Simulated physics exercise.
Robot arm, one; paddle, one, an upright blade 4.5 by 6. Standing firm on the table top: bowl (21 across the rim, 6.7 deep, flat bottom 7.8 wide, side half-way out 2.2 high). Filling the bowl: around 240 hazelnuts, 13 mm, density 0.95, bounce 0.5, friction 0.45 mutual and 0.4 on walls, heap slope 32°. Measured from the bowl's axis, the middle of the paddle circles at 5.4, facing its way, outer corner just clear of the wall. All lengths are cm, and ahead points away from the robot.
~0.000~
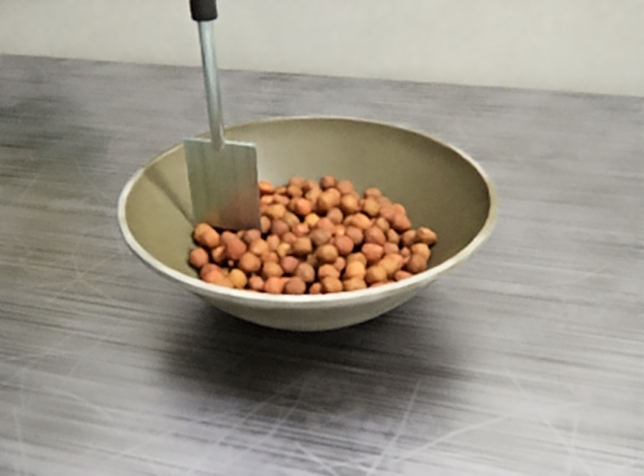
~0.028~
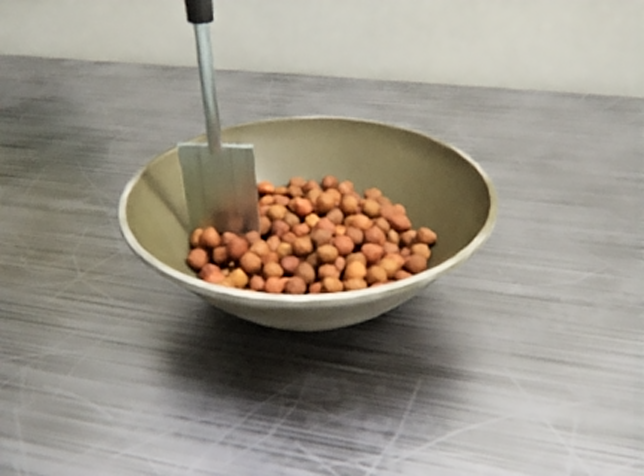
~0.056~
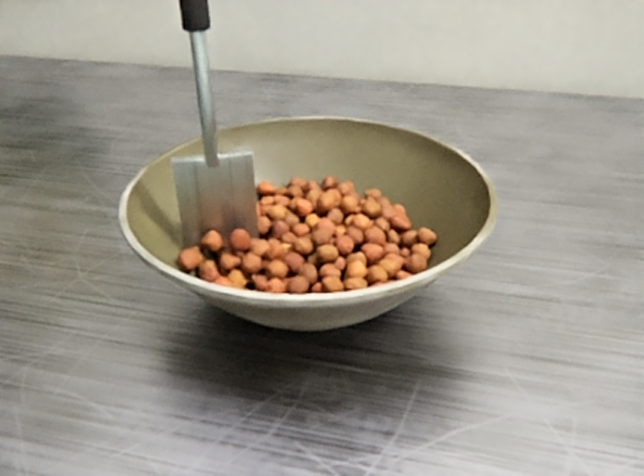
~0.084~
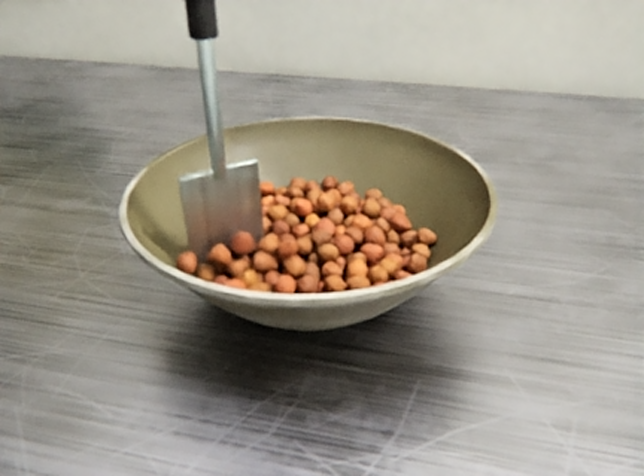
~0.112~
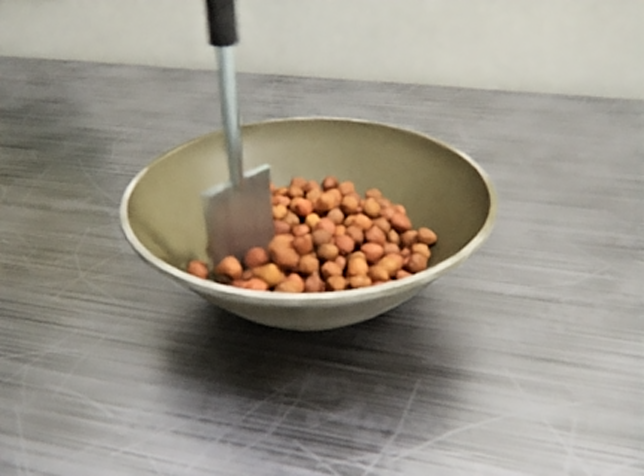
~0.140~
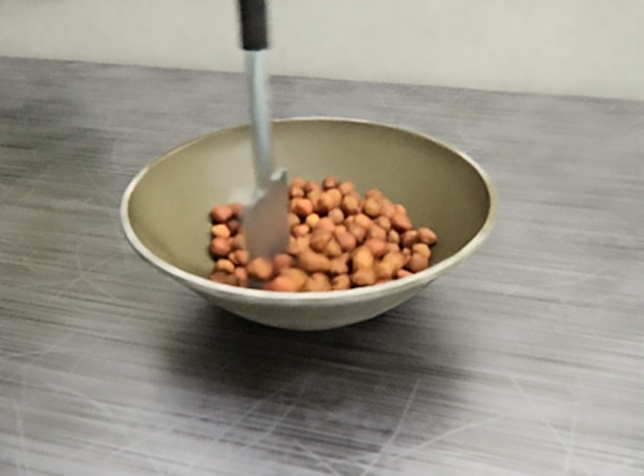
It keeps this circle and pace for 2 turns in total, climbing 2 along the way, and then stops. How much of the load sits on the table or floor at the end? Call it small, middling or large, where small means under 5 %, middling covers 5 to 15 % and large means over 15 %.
I would call it middling.
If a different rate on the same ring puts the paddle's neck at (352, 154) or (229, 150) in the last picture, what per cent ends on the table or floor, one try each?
Near 25 in a hundred for the first and near 0 in a hundred for the second.
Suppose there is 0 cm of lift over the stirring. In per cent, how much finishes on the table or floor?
That works out to some 20 per cent.
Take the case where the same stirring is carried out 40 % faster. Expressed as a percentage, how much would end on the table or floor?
Then roughly 20 per cent.
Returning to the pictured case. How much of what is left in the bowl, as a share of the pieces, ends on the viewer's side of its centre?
55 %.
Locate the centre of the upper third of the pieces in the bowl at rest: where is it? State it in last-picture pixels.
Estimated centre: (288, 243).
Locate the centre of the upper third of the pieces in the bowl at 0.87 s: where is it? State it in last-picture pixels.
Near pixel (292, 244).
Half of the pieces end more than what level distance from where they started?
Roughly 2 cm.
After 0.51 s, 332° round, highest piece 9 above the table; 221 in the bowl, 9 on the table or floor, 9 in flight or on the tool.
After 0.87 s, 221° round, highest piece 5 above the table; 217 in the bowl, 22 on the table or floor.
After 1.25 s, 0° round, highest piece 5 above the table; 217 in the bowl, 22 on the table or floor.
After 1.95 s, 0° round, highest piece 5 above the table; 217 in the bowl, 22 on the table or floor.
At rest, 217 in the bowl, 22 on the table or floor. That is 9 % on the table or floor.
